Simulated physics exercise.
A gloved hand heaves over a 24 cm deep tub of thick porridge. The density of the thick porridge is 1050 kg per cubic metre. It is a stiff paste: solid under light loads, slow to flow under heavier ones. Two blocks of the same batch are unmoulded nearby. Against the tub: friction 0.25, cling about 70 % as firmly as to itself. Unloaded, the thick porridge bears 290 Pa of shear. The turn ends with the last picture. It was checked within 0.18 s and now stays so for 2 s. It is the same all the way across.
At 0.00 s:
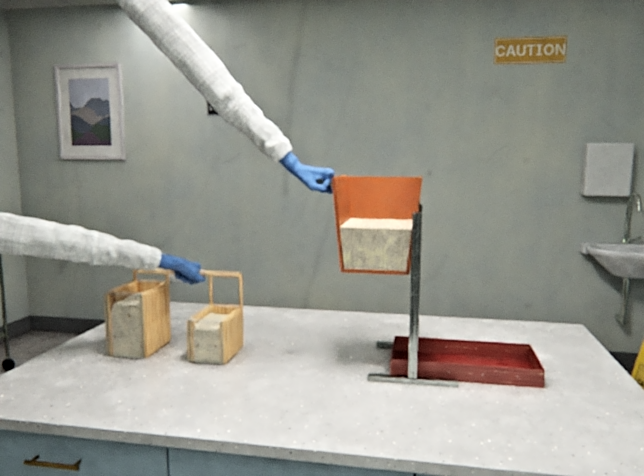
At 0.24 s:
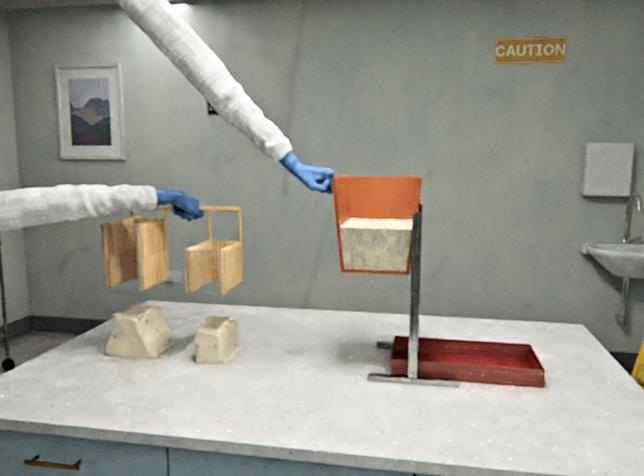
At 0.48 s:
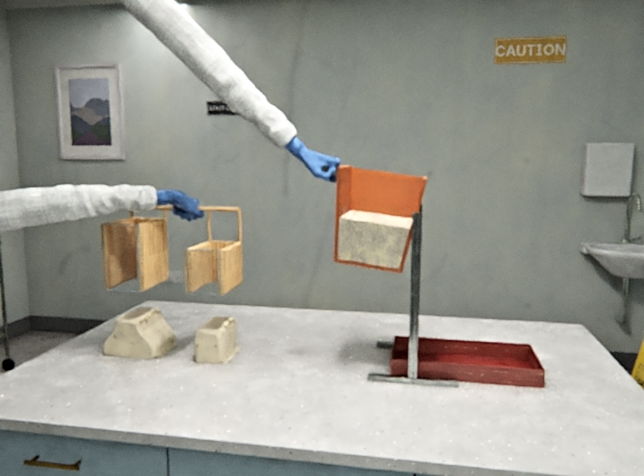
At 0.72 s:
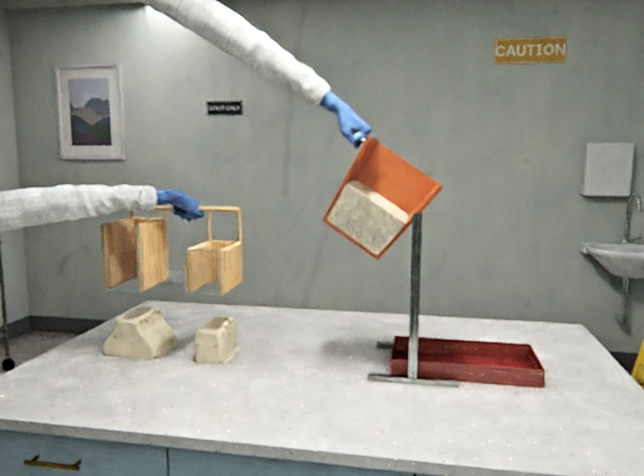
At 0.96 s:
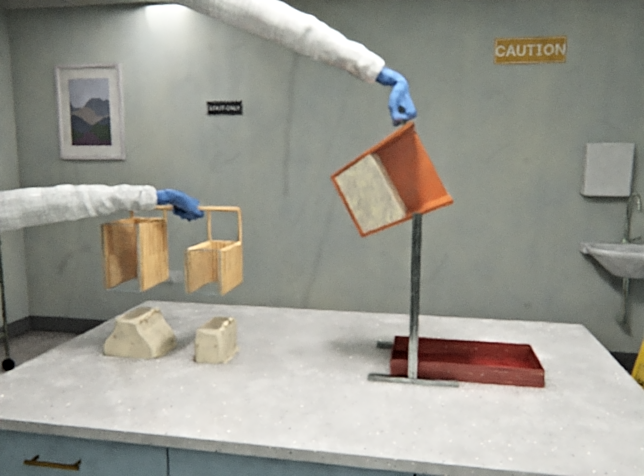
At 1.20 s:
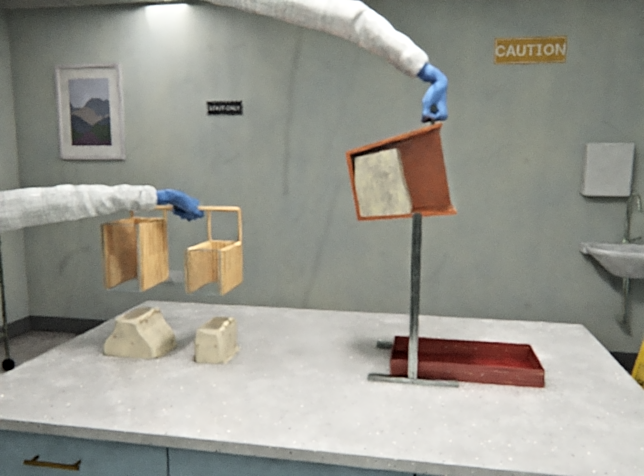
Gloved hands lift wooden moulds off two pale blocks, then tilt an orange tub rightward.
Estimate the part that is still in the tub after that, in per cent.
It comes to some 100 %.
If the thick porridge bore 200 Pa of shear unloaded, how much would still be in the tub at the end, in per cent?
It would be near 100 %.
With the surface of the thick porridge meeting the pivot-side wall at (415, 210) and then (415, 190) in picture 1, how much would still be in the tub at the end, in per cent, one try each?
In that order: 100 %, 75 %.
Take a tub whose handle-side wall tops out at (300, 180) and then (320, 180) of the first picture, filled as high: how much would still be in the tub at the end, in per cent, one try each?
In that order: 90 %, 100 %.
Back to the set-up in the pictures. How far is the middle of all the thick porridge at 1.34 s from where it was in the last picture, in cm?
Some 2 cm.
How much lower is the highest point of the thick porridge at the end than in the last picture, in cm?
About 4 cm.
After 1.34 s, the tub is at 79 degrees and holds 100 %.
After 1.51 s, the tub is at 79 degrees and holds 100 %.
After 1.68 s, the tub is at 79 degrees and holds 100 %.
After 1.85 s, the tub is at 79 degrees and holds 100 %.
After 3.20 s, at the end, the tub is at 79 degrees and holds 100 %.
